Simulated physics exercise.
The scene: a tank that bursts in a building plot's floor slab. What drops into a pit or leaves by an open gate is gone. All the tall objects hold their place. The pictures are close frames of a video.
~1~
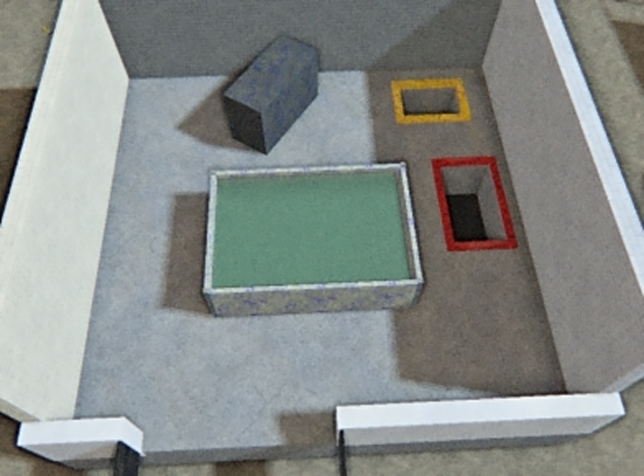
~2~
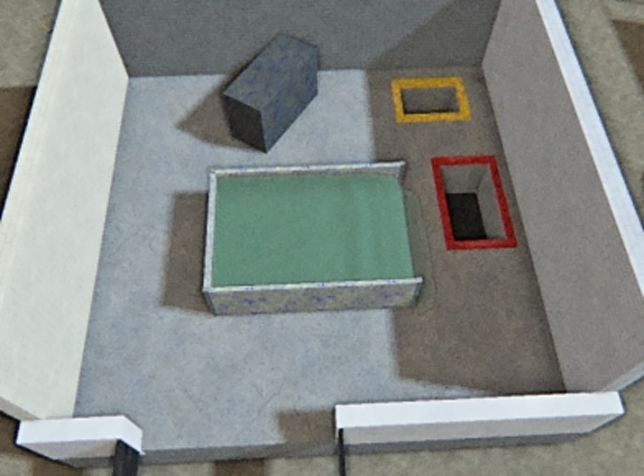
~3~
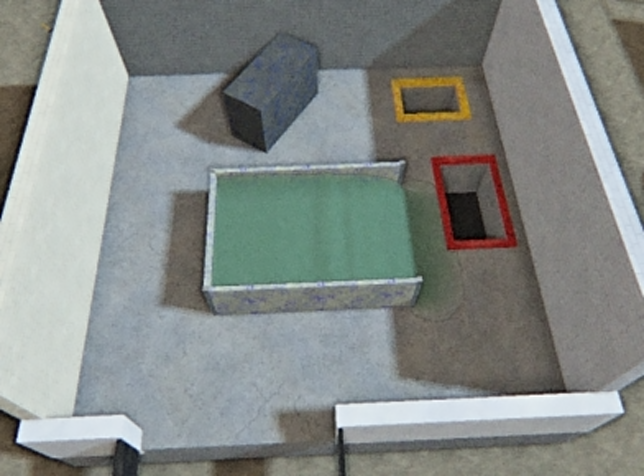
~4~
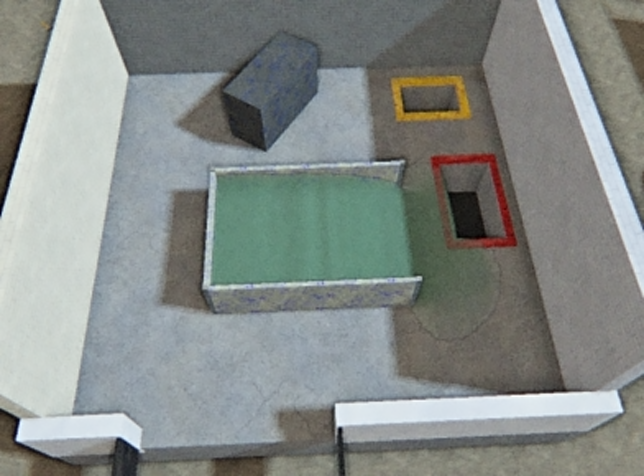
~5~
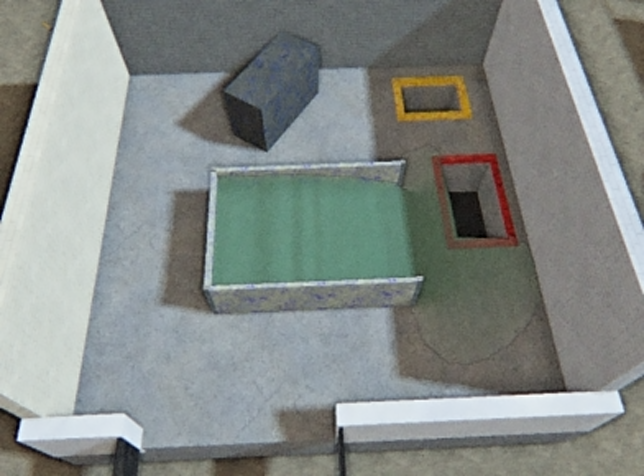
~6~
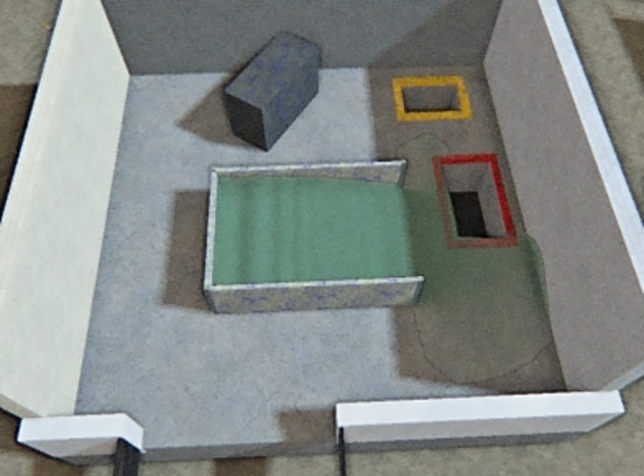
Green water spills from the open right end of a rectangular tank and spreads in a thin, widening sheet over the shaded floor, around the red-edged pit and toward the right wall. The walled plot is seen from high above by a still camera. A dark grey block stands behind the tank, a yellow-edged pit lies at back right, and a gap breaks the low white front wall.
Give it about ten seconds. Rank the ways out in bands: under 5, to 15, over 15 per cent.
One by one: The gate takes between 5 and 15 %; the red pit takes above 15 %; the yellow pit takes not even 5 %.
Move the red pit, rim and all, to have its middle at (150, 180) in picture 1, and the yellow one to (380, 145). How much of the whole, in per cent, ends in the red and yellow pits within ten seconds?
Per cent: Red 10, yellow 6.
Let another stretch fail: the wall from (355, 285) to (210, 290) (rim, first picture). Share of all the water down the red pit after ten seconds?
In per cent: Red 0.
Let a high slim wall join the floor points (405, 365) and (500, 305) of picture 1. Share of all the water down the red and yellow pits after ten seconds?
Roughly, in per cent: Red 50, yellow 2.
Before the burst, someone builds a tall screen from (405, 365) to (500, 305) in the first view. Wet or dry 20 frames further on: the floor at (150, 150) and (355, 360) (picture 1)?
One after the other: Not flooded, awash.
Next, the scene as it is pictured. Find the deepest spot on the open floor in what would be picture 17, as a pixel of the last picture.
Around (559, 408).
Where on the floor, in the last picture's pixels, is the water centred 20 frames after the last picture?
Roughly at (390, 279).
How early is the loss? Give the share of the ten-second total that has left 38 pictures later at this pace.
Close to 85 %.
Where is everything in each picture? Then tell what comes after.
The first frame shows still water in the tank at (311, 227).
In the second frame, the front is at (416, 309), out from the gap at (404, 238).
In the third frame, water pours out at (403, 239) and has run to (447, 312).
In the fourth frame, the front is at (430, 167), out from the gap at (403, 239).
In the fifth frame, water pours out at (403, 240) and has run to (537, 287).
In the sixth frame, the front is at (549, 331), out from the gap at (404, 240).
A moment on, water covers 20 % of the floor; the gate 0 %, the red pit 13 %, the yellow pit 0 %.
Next, water covers 25 % of the floor; the gate 0 %, the red pit 24 %, the yellow pit 0 %.
Then, water covers 45 % of the floor; the gate 0 %, the red pit 36 %, the yellow pit 1 %.
Later, water covers 70 % of the floor; the gate 1 %, the red pit 42 %, the yellow pit 1 %.
In the end, water covers 95 % of the floor; the gate 7 %, the red pit 43 %, the yellow pit 1 %.
